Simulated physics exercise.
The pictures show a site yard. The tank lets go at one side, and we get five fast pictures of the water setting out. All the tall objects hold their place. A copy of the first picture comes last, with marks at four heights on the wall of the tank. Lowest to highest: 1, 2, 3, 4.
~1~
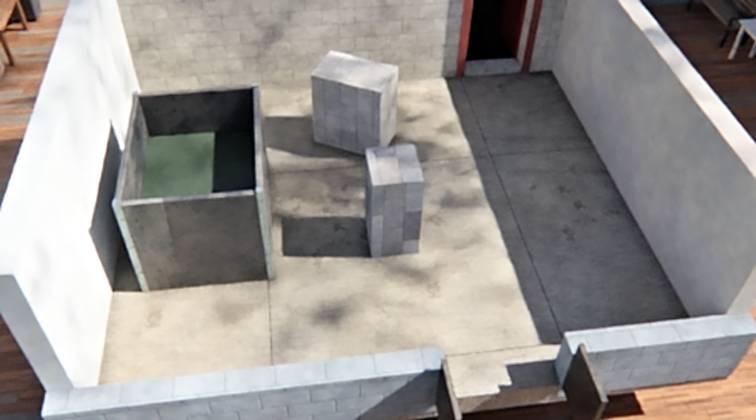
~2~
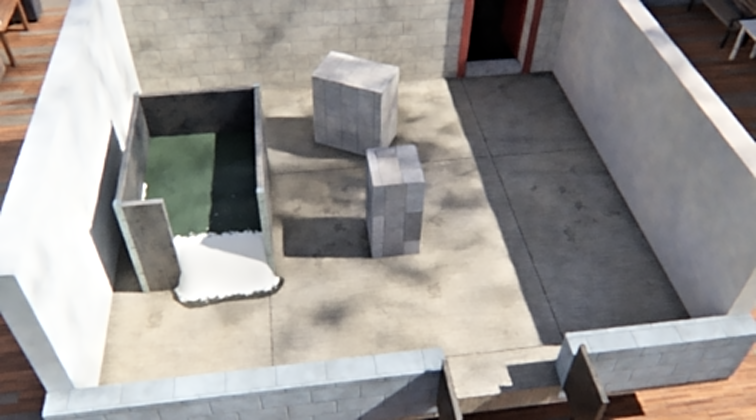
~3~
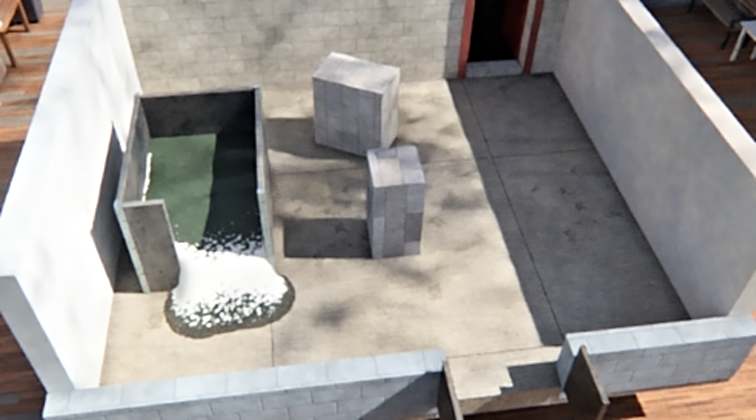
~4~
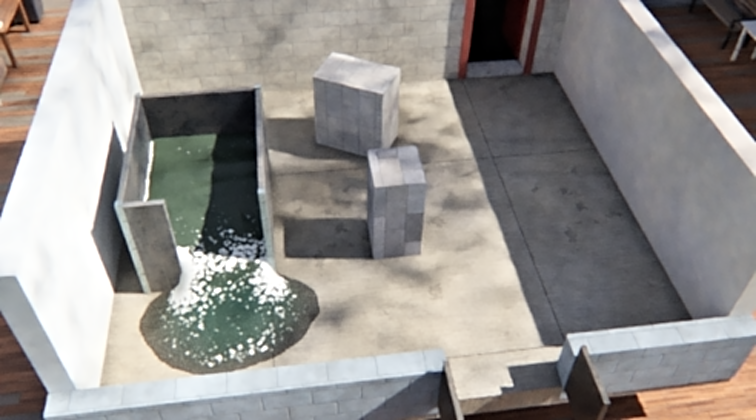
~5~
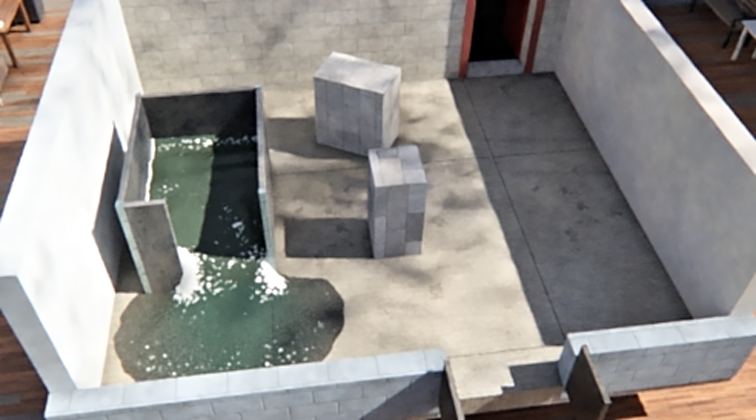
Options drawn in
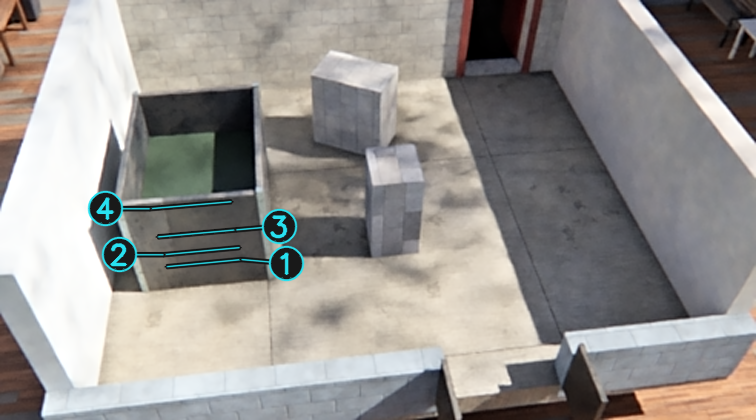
In a walled concrete yard with two grey block stacks, a red-framed doorway and a gap in the low front wall, green water sits still in a tank at left. Part of the tank's front opens and white, foaming water pours out, then spreads across the floor in a widening dark green pool.
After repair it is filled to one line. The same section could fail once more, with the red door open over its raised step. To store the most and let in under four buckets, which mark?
The answer is line 3.
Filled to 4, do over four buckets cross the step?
Yes, that goes wrong.
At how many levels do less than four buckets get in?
Three.
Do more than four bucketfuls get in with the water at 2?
No, that is safe.
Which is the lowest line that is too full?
The answer is 4.
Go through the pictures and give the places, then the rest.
Water in the tank at rest, its middle at (202, 181); foot of the red doorway at (492, 74); open gate at (504, 337), in the first picture.
Front seen at (275, 285), 1 % of the ground wet, in the second picture.
Front seen at (190, 330), 3 % of the ground wet, in the third picture.
Front seen at (156, 329), 6 % of the ground wet, in the fourth picture.
Front seen at (325, 320), 10 % of the ground wet, in the fifth picture.
On the marked copy, 1 at (204, 263); 2 at (201, 251); 3 at (197, 233); 4 at (190, 205); from the bottom up 1, 2, 3, 4.
Choosing 1, nothing gets over.
Choosing 2, nothing gets over.
Choosing 3, a splash gets over, under a bucket.
Choosing 4, about 8 bucketfuls get in.
